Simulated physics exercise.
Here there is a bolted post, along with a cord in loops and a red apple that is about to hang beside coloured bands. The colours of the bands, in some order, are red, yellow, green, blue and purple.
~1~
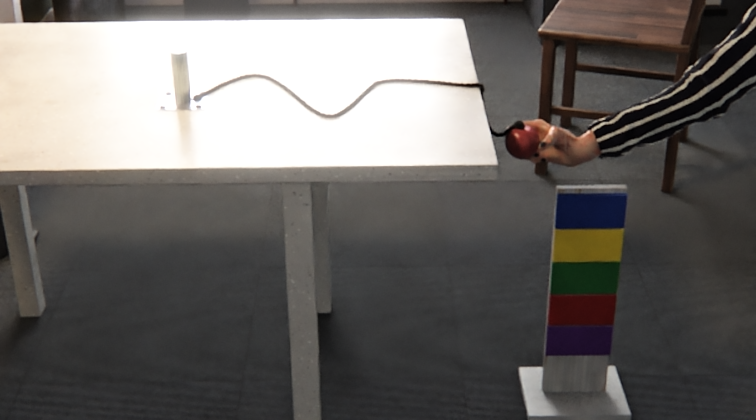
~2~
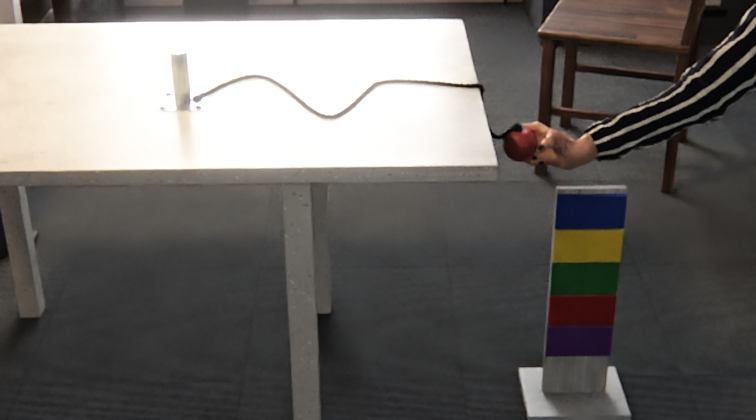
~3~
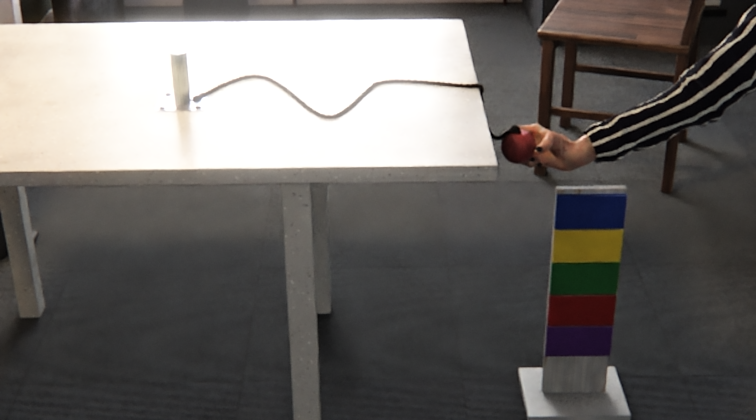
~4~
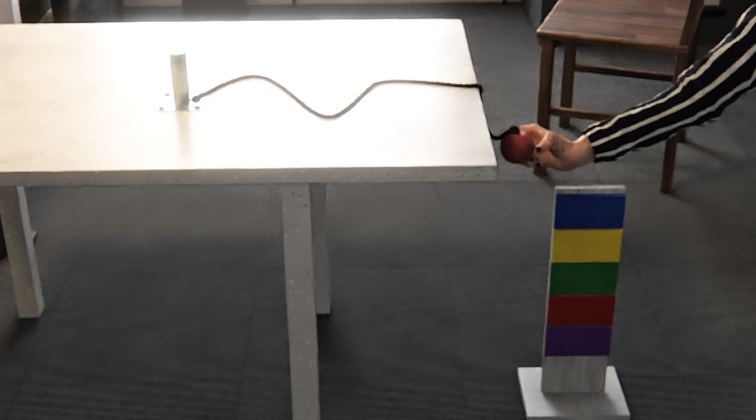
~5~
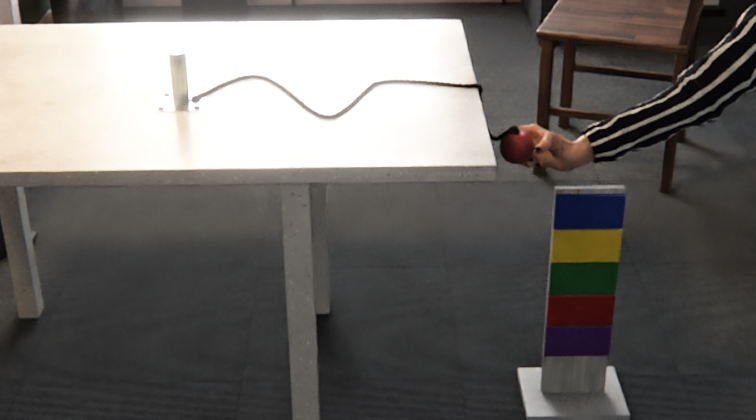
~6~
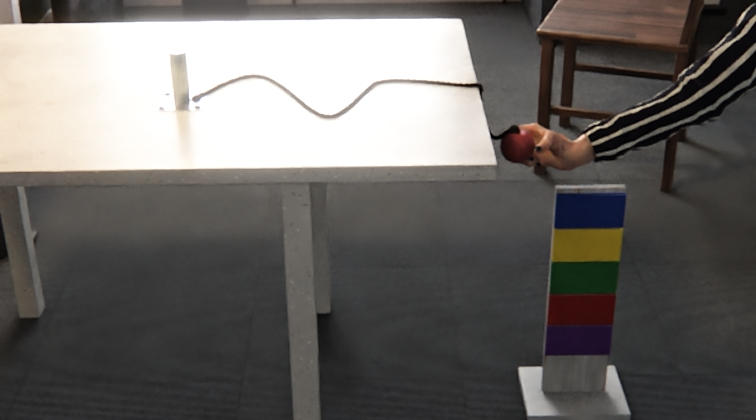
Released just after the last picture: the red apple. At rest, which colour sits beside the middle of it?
Its centre is beside red.
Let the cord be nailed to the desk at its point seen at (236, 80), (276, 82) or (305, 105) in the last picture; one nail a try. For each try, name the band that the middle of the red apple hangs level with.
Result per try, in sequence: Green / green / yellow.
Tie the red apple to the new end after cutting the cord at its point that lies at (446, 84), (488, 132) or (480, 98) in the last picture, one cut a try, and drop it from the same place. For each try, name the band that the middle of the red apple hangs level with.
One at a time, the answers are: Blue; green; yellow.
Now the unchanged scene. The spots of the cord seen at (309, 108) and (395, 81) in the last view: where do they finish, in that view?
Result - first point (392, 94), second point (478, 151).
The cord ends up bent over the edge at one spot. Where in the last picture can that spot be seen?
That spot is roughly at (361, 96).
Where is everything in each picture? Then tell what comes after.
The first picture shows red apple (522, 142); blue (591, 213); yellow (588, 246); green (585, 279); red (582, 311); purple (580, 341).
The second picture shows red apple (521, 145); cord through (227, 84) (287, 91) (338, 115) (378, 83) (465, 86).
The third picture shows red apple (519, 147).
The fourth picture shows red apple (517, 146); cord through (226, 84) (286, 91) (337, 115) (377, 83) (464, 86).
The fifth picture shows red apple (517, 147).
The sixth picture shows red apple (518, 146); cord through (226, 84) (286, 90) (337, 115) (377, 83) (464, 86).
A little later, apple near (468, 297); level with red.
Next, apple near (463, 306); level with red.
When it is over, apple near (471, 307); level with red. Its middle rests at the red band.
